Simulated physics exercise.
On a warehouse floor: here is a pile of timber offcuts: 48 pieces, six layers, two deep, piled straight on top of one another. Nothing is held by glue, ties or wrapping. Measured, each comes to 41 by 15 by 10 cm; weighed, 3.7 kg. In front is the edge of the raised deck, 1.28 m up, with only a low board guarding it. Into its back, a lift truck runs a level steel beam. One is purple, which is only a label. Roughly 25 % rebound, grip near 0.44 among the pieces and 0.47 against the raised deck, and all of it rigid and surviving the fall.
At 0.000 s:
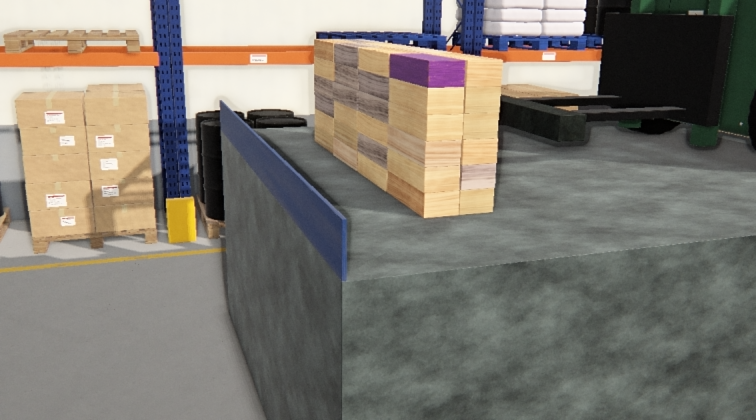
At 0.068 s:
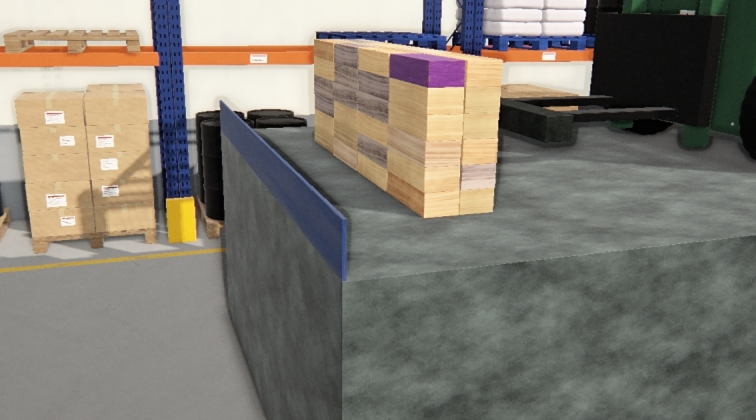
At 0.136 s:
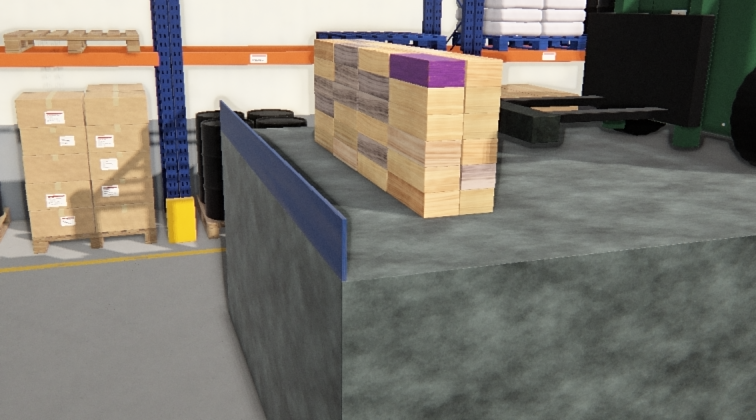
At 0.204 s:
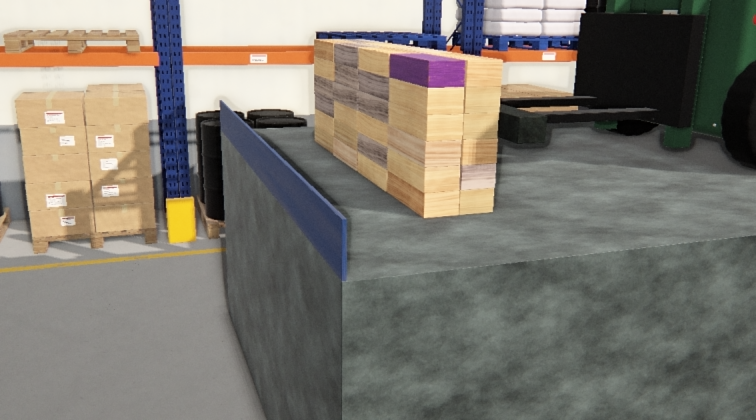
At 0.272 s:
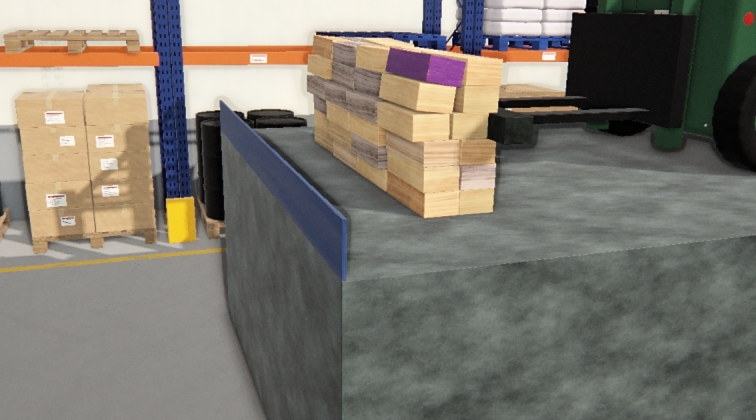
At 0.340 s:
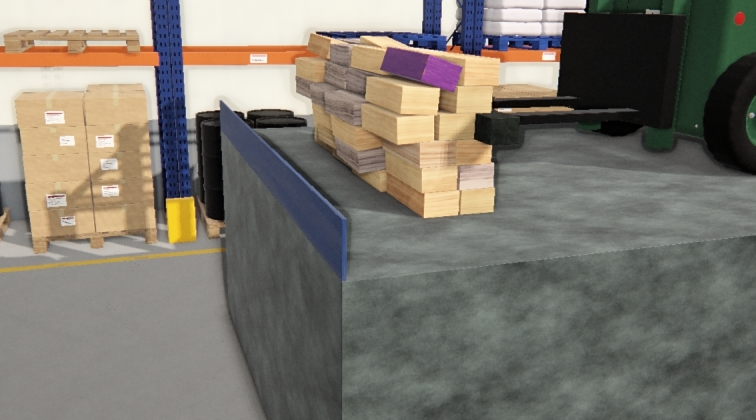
A dark green lift truck slides leftward with its level beam across a mottled grey raised deck, seen by a fixed camera from just above the deck's near corner in a warehouse. Pale timber offcuts, one purple on top, stand stacked behind a low blue board, with cartons and orange-and-blue racking beyond. The beam meets the stack, and the upper pieces shift left, twisting and tilting out of line.
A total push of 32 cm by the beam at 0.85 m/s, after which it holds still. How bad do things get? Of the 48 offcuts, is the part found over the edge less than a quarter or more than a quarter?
The part found over the edge is less than a quarter.
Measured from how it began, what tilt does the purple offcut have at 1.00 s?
Some 150°.
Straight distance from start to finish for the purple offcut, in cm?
Purple - some 228 cm.
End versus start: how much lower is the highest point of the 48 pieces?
I'd say it's about 0 cm lower than before.
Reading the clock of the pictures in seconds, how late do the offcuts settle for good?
At around 2.5 s.
By 0.42 s, none of the 48 offcuts over the edge, 41 disturbed; purple offcut tilted 25°.
By 0.58 s, none of the 48 offcuts over the edge, 42 disturbed; purple offcut tilted 18°, 8 cm lower.
By 1.00 s, none of the 48 offcuts over the edge, 41 disturbed; purple offcut upside down.
When it is over (2.9 s), 1 of the 48 offcuts over the edge; purple offcut 1.78 m lower. That is 2 per cent.
